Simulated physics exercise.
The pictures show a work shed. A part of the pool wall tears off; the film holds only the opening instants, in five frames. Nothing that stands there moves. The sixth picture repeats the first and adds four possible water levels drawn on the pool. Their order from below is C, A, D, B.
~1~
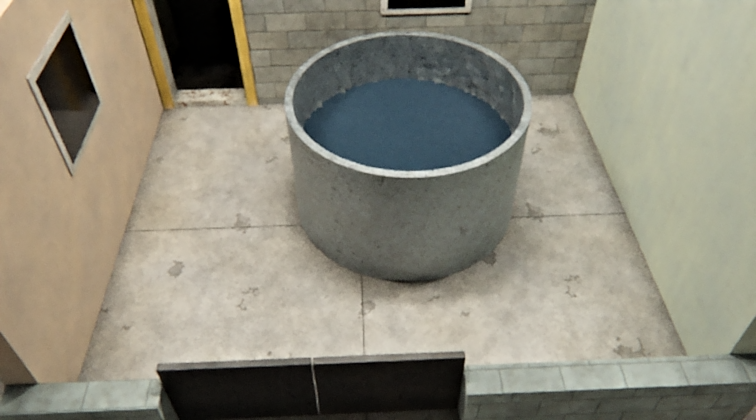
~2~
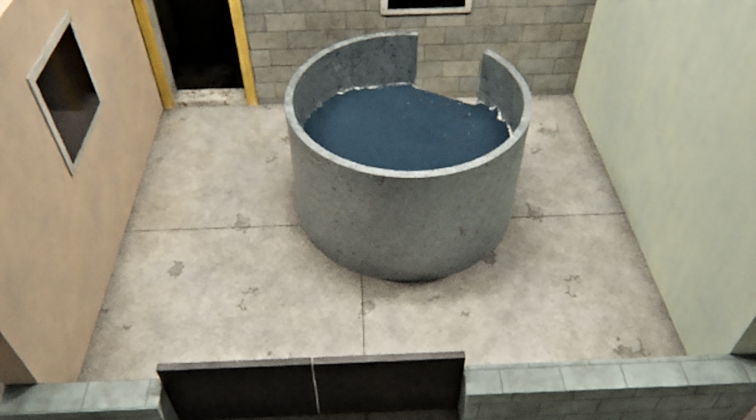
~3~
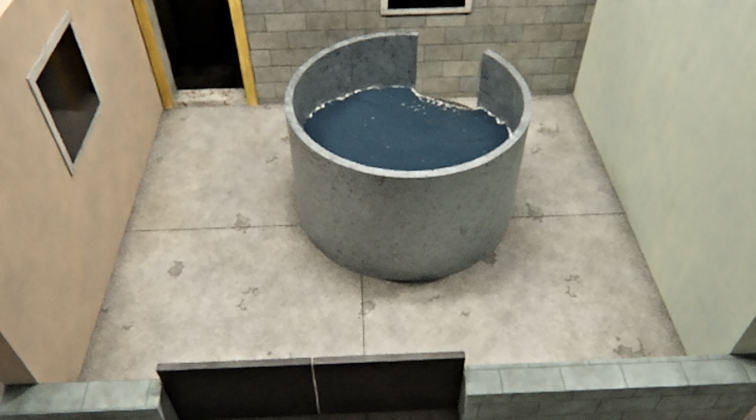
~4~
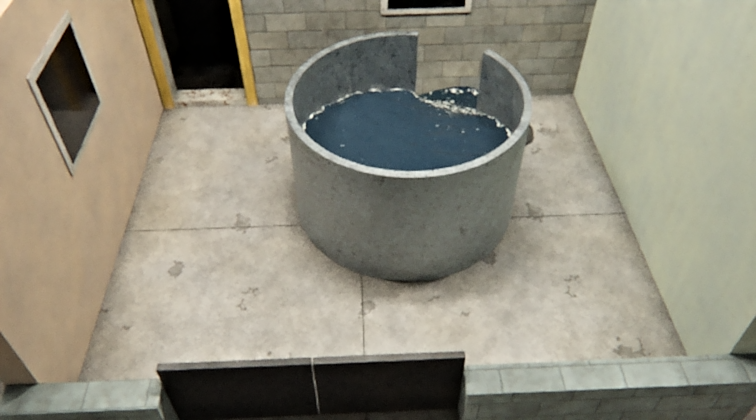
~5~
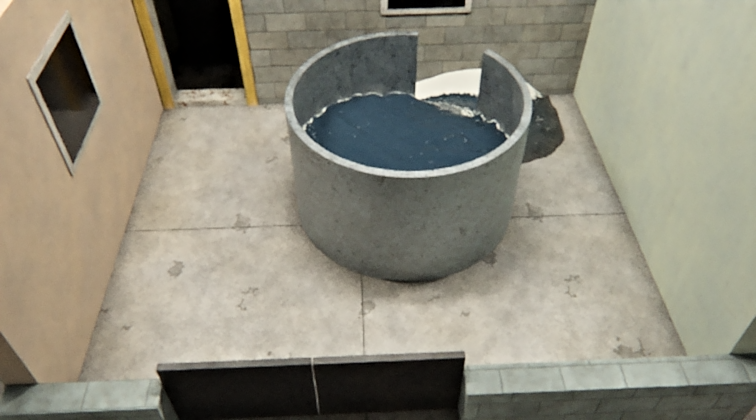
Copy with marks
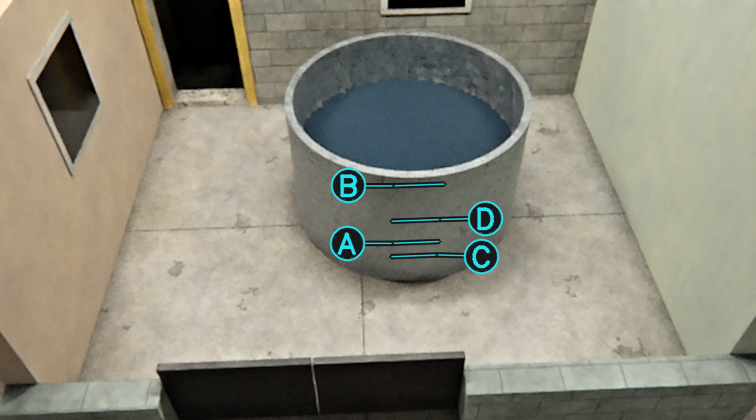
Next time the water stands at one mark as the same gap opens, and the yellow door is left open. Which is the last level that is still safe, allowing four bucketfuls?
Level A.
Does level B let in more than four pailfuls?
Yes, that goes wrong.
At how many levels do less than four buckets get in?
Two.
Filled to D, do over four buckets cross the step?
Yes, it does.
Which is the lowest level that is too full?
Level D.
On the marked copy, A at (415, 242); B at (418, 185); C at (414, 255); D at (416, 220); from the bottom up C, A, D, B.
For level A, a splash gets over, under a bucket.
For level B, dozens of bucketfuls pour in.
For level C, nothing gets over.
For level D, about 11 bucketfuls get in.
